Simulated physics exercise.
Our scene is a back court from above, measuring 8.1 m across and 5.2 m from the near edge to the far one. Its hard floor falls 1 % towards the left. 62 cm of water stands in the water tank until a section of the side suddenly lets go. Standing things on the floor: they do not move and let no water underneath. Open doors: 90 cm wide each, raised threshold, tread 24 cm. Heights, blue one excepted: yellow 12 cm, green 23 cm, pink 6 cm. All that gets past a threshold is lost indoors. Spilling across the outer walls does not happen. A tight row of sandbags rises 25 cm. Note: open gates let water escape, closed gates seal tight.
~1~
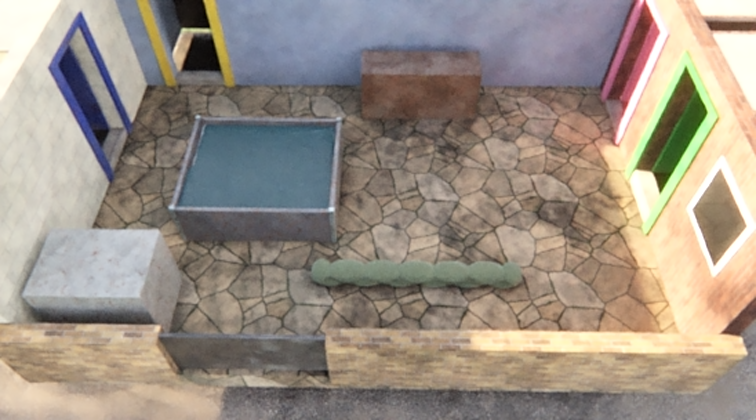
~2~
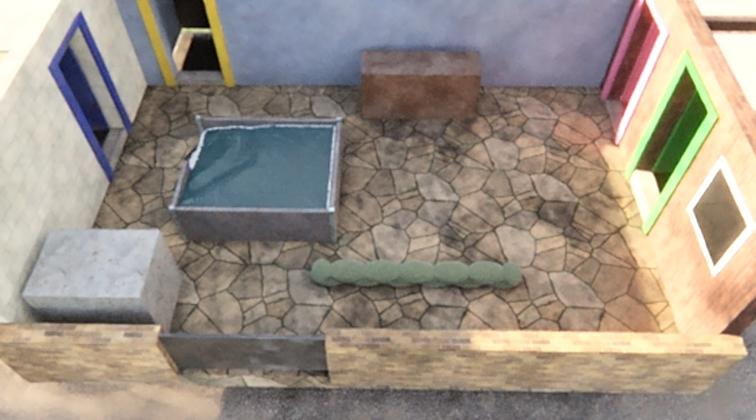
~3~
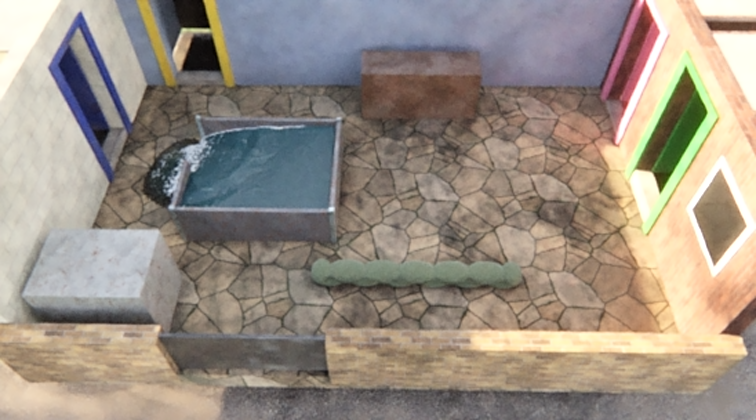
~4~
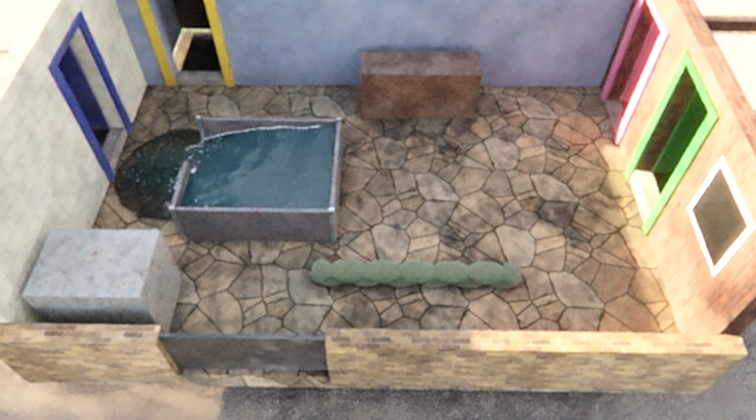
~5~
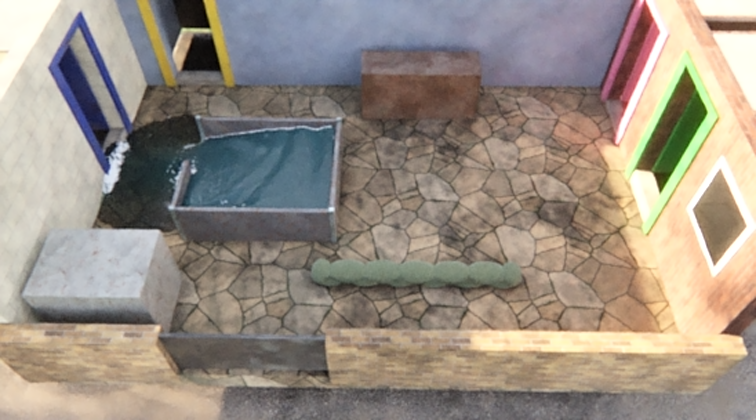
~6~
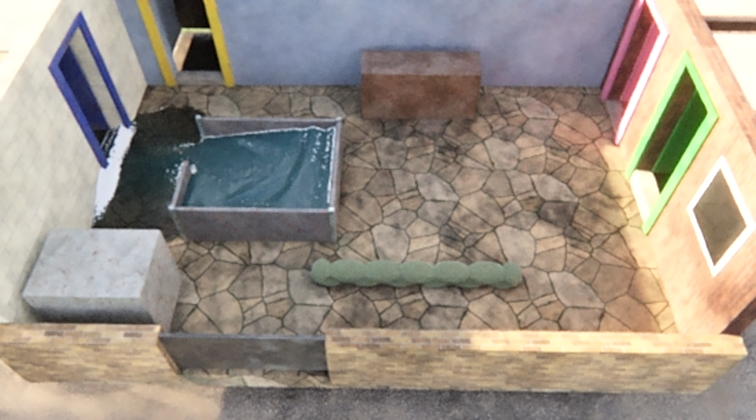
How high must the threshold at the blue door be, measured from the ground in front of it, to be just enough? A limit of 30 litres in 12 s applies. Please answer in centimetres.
About 32 cm.
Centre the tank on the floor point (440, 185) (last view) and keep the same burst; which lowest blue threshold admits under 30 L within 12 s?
16 cm, give or take.
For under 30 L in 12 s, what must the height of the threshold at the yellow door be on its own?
Door yellow, min height approx. 12.0 cm.
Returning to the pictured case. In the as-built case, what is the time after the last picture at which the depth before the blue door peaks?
At roughly 0.6 s.
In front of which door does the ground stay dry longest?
It's the green one.
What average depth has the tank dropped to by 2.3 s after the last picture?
About 30 cm.
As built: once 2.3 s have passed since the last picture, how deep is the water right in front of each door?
Centimetres: Blue = 26, yellow = 16, green = 0, pink = 0.
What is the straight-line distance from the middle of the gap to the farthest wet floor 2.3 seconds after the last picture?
About 3.4 metres out.
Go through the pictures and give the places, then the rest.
Still water, 62 cm deep, in the water tank at (261, 165); the blue door at (98, 108) is dry, in the first frame.
The front is at a hidden place, 0.3 m from the gap at (201, 160); 0.2 m2 of floor is wet, 62 cm left at the back, in the second frame.
The front is at (150, 179), 0.8 m from the gap at (202, 163); 0.8 m2 of floor is wet, 62 cm left at the back, in the third frame.
Water pours out at (202, 163) and has run 1.3 m, to (121, 176); about 7 cm deep outside, 62 cm at the back, in the fourth frame.
The front is at (103, 167), 1.6 m from the gap at (202, 163); 2.6 m2 of floor is wet, 61 cm left at the back, in the fifth frame.
The front is at (95, 167), 1.7 m from the gap at (202, 163); 3.1 m2 of floor is wet, 55 cm left at the back; water is at the blue door at (98, 108), in the sixth frame.
Then, 0.7 s after the last picture water covers 10 % of the floor, deepest (38 cm) near (117, 165); 36 cm at the blue door, 73 litres in over its 15 cm threshold.
Then, 2.3 s after the last picture water covers 30 % of the floor, deepest (30 cm) near (146, 90); 26 cm at the blue door, 240 litres in over its 15 cm threshold.
Then, 11.3 s after the last picture water covers 95 % of the floor, deepest (10 cm) near (117, 165); 10 cm at the blue door, 307 litres in over its 15 cm threshold.
At the blue door as built, the water peaked near 36 cm, 0.7 s after the last picture.
Run again over the same 12 s with other heights there, 72 litres in over 27 cm, 9 litres over 36 cm. The limit of 30 litres is kept from about 32 cm up.
